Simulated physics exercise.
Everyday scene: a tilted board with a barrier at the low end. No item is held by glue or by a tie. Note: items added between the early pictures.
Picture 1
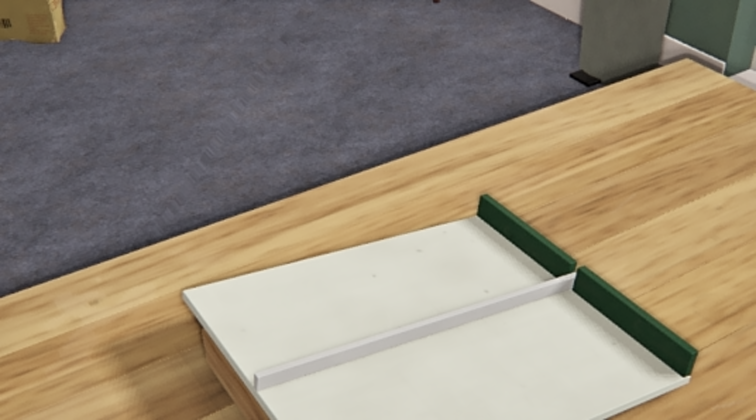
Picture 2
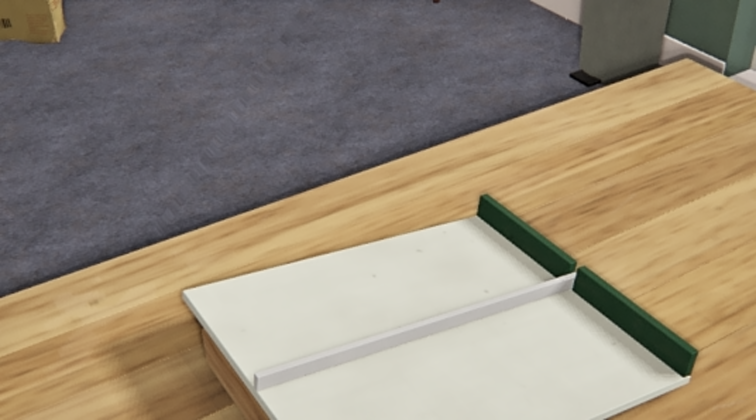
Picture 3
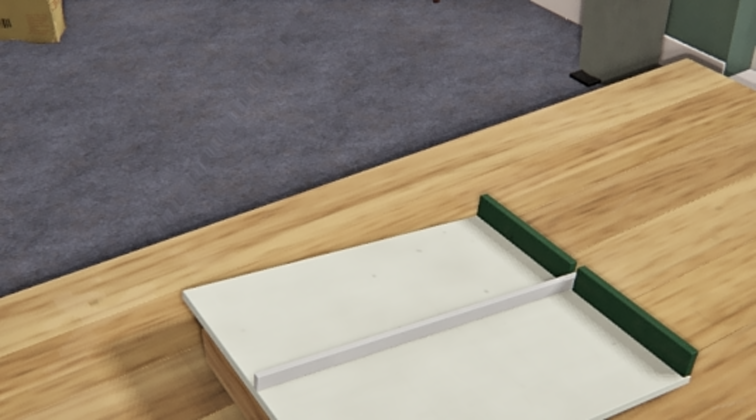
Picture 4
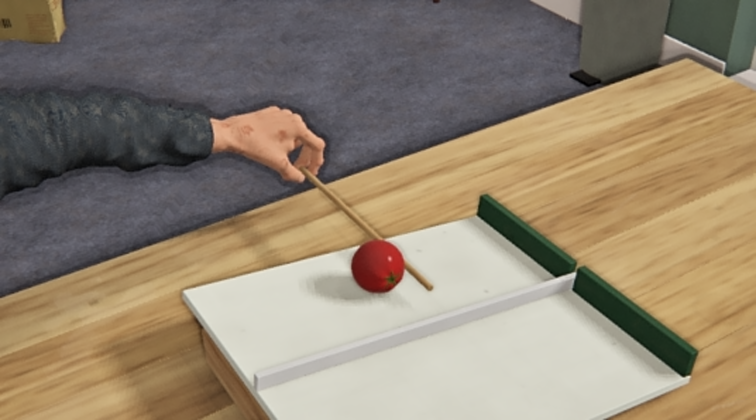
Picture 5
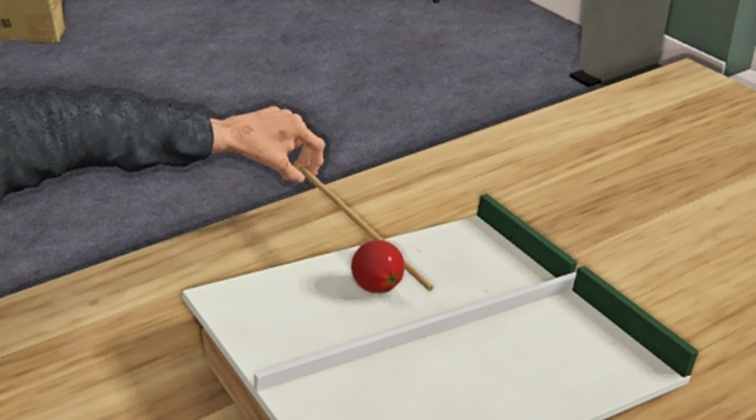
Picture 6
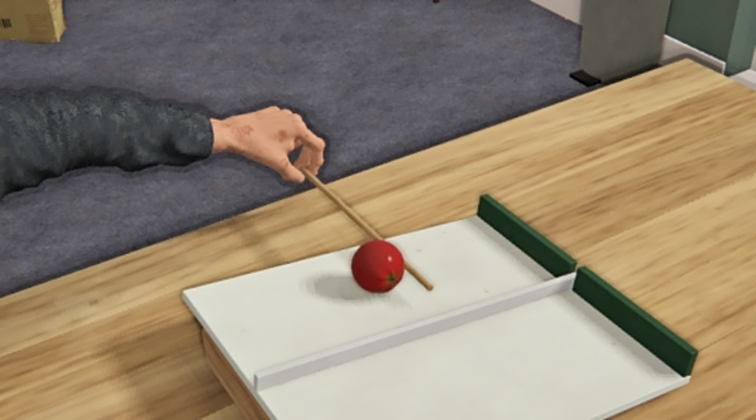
A hand holding a thin stick and a red tomato appeared at a white board with green barriers on a wooden table, the stick resting against the tomato, and then nothing moved.
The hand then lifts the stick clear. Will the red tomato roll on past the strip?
No, the strip catches it.
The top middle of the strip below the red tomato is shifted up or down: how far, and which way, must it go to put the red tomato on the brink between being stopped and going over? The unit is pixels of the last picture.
It takes a shift of 12 pixels in the downward direction.
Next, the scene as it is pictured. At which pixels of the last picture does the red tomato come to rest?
Somewhere around pixel (503, 233).
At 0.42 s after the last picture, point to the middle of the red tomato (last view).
I'd expect it close to (419, 257) in the last view.
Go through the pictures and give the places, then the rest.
In the first frame, board (434, 324).
In the second frame, board (434, 324).
In the third frame, board (434, 324).
In the fourth frame, held back by the stick; red tomato (378, 267); board (434, 324).
In the fifth frame, held back by the stick; red tomato (378, 267); board (434, 324).
In the sixth frame, held back by the stick; red tomato (378, 267); board (434, 324).
Then, 0.42 s after the last picture, red tomato rolling on the board near (418, 257).
At rest, the red tomato stops on the board, near (504, 234).
